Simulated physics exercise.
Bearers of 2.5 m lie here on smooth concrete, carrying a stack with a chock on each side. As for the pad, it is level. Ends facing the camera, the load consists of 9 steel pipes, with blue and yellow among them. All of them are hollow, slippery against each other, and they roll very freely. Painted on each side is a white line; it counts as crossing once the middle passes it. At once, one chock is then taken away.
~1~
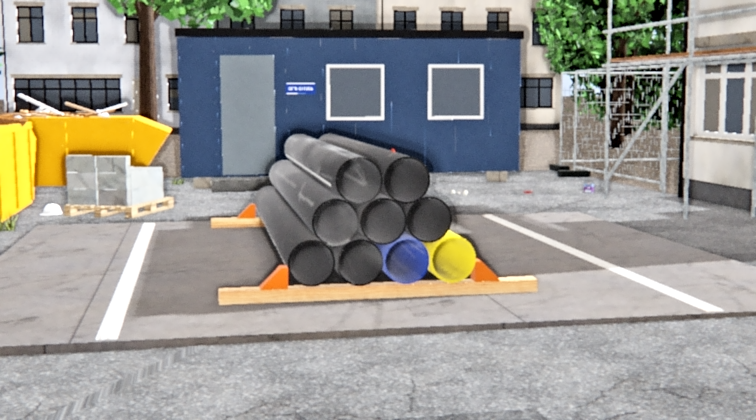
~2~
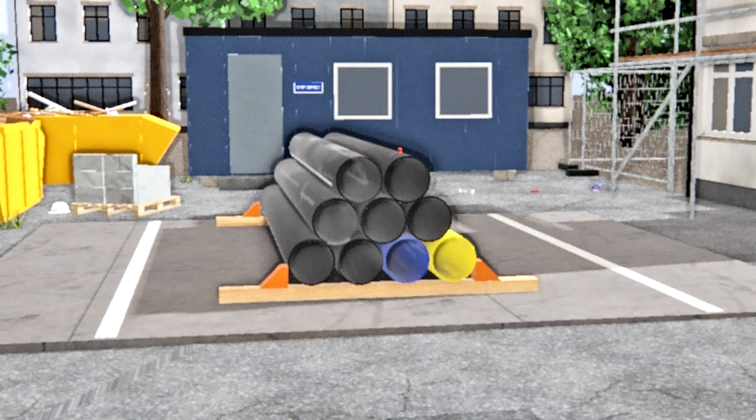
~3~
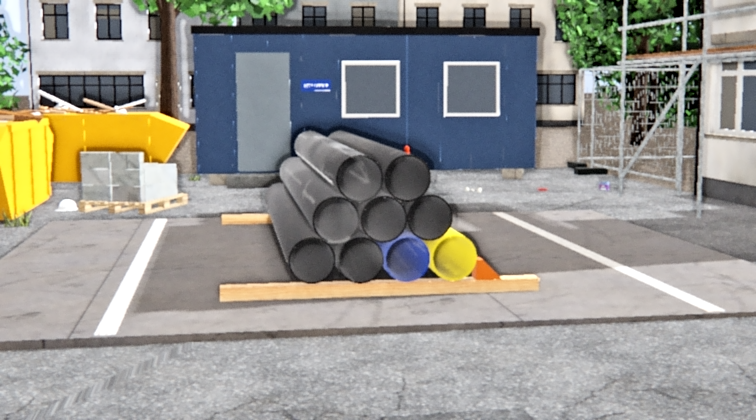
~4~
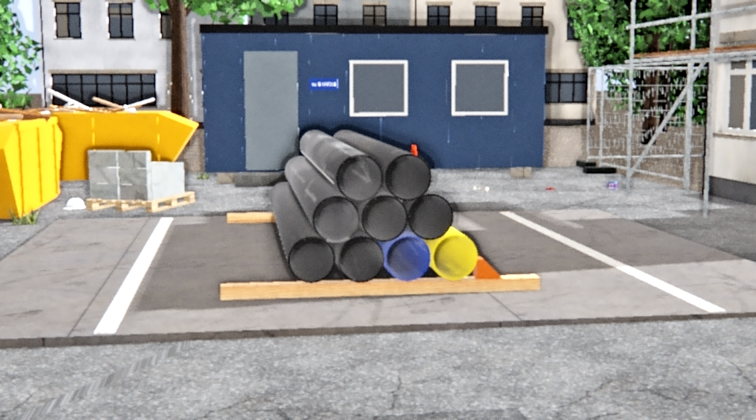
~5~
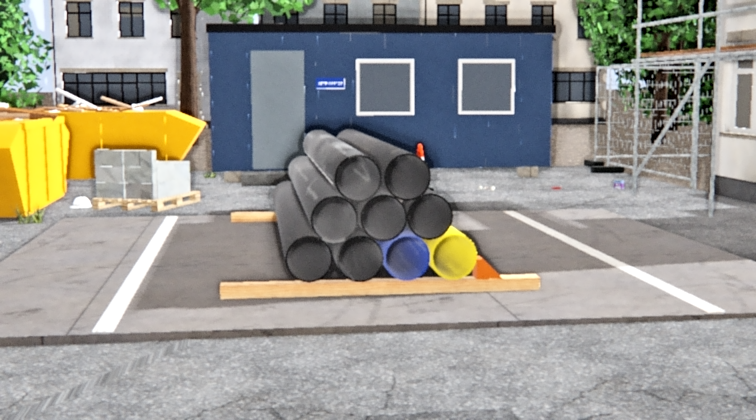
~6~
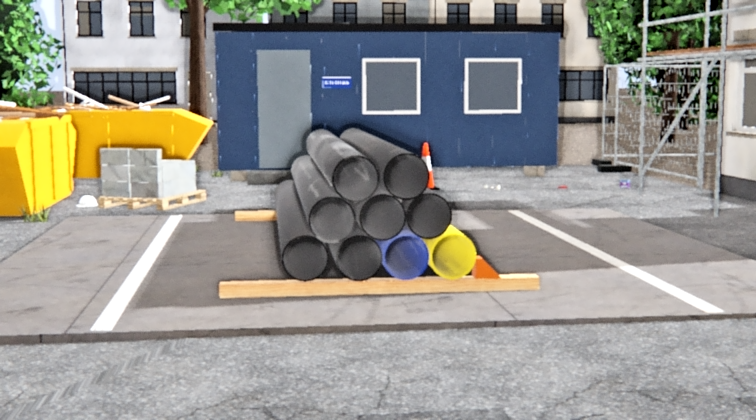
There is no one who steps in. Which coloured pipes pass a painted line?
First, blue stays within the lines. Yellow stays within the lines.
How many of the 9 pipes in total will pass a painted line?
5 in total.
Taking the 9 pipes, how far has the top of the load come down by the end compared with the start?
Roughly 30 cm.
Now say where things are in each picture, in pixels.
The first frame shows blue at (407, 261), yellow at (453, 259); both chocks in; lines at (117, 309) and (659, 287); the pad is level; 4 of the 9 form the bottom row.
The second frame shows blue at (407, 260), yellow at (453, 259).
The third frame shows blue at (407, 259), yellow at (454, 258); left chock gone.
The fourth frame shows blue at (408, 258), yellow at (454, 257).
The fifth frame shows blue at (407, 258), yellow at (454, 257).
The sixth frame shows blue at (406, 257), yellow at (453, 256); lines at (120, 301) and (665, 287).
Then, 0.3 s after the last picture, blue is on the bearers, 105 cm from the bearers' right end; yellow is on the bearers, 70 cm from the bearers' right end; 0 over a line so far.
At rest (9.9 s after the last picture), blue is on the bearers, 105 cm from the bearers' right end; yellow is on the bearers, 70 cm from the bearers' right end; 5 over a line so far.
